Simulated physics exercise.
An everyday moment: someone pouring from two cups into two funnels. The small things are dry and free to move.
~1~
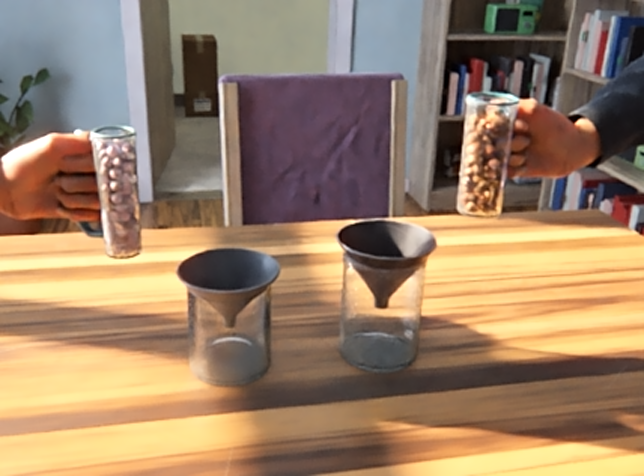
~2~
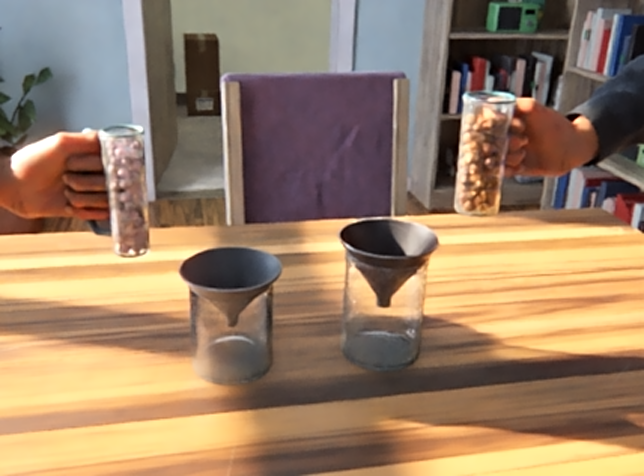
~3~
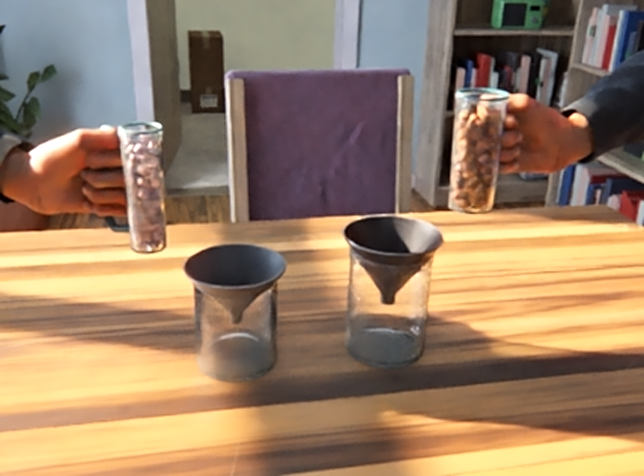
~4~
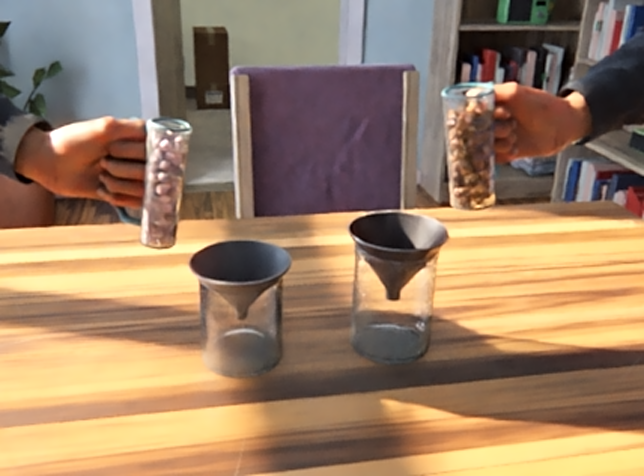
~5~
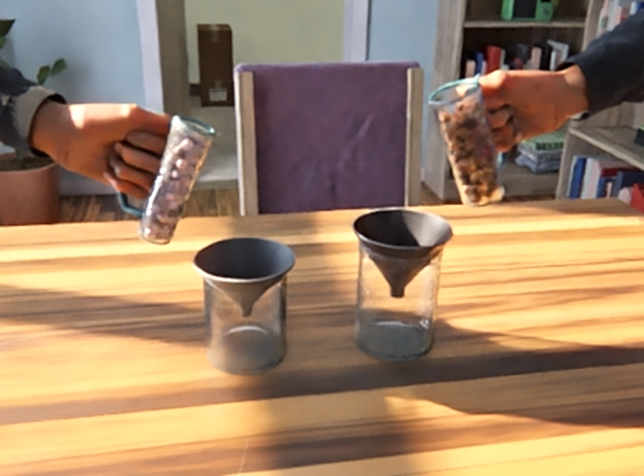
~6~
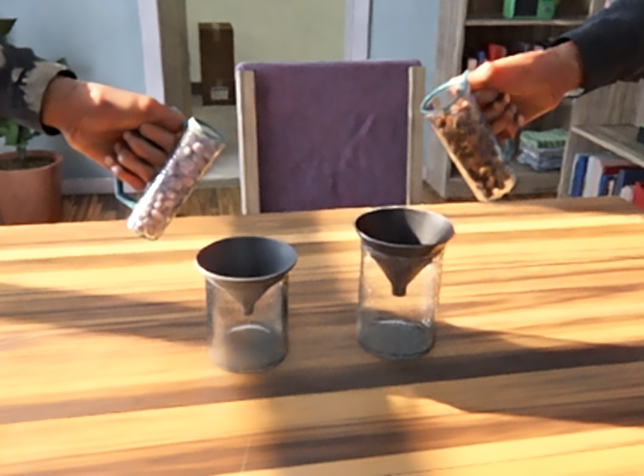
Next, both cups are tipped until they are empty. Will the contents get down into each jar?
The left funnel gets blocked and the right funnel gets blocked.
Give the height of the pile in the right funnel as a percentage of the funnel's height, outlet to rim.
Some 95 per cent.
Then, 0.37 s on from there, left, the whole lot still in the cup; right, the whole lot still in the cup.
Then, 0.76 s on from there, left, all but a few still in the cup, only a few in or over the funnel; right, all but a few still in the cup, only a few in or over the funnel.
Then, 1.23 s on from there, left, near a quarter still in the cup, the bulk in or over the funnel, only a few down in the jar; right, near half still in the cup, near half in or over the funnel, only a few down in the jar.
In the end, left, all but a few stuck in the funnel, only a few down in the jar, only a few beside the jar; right, all but a few stuck in the funnel, only a few down in the jar.
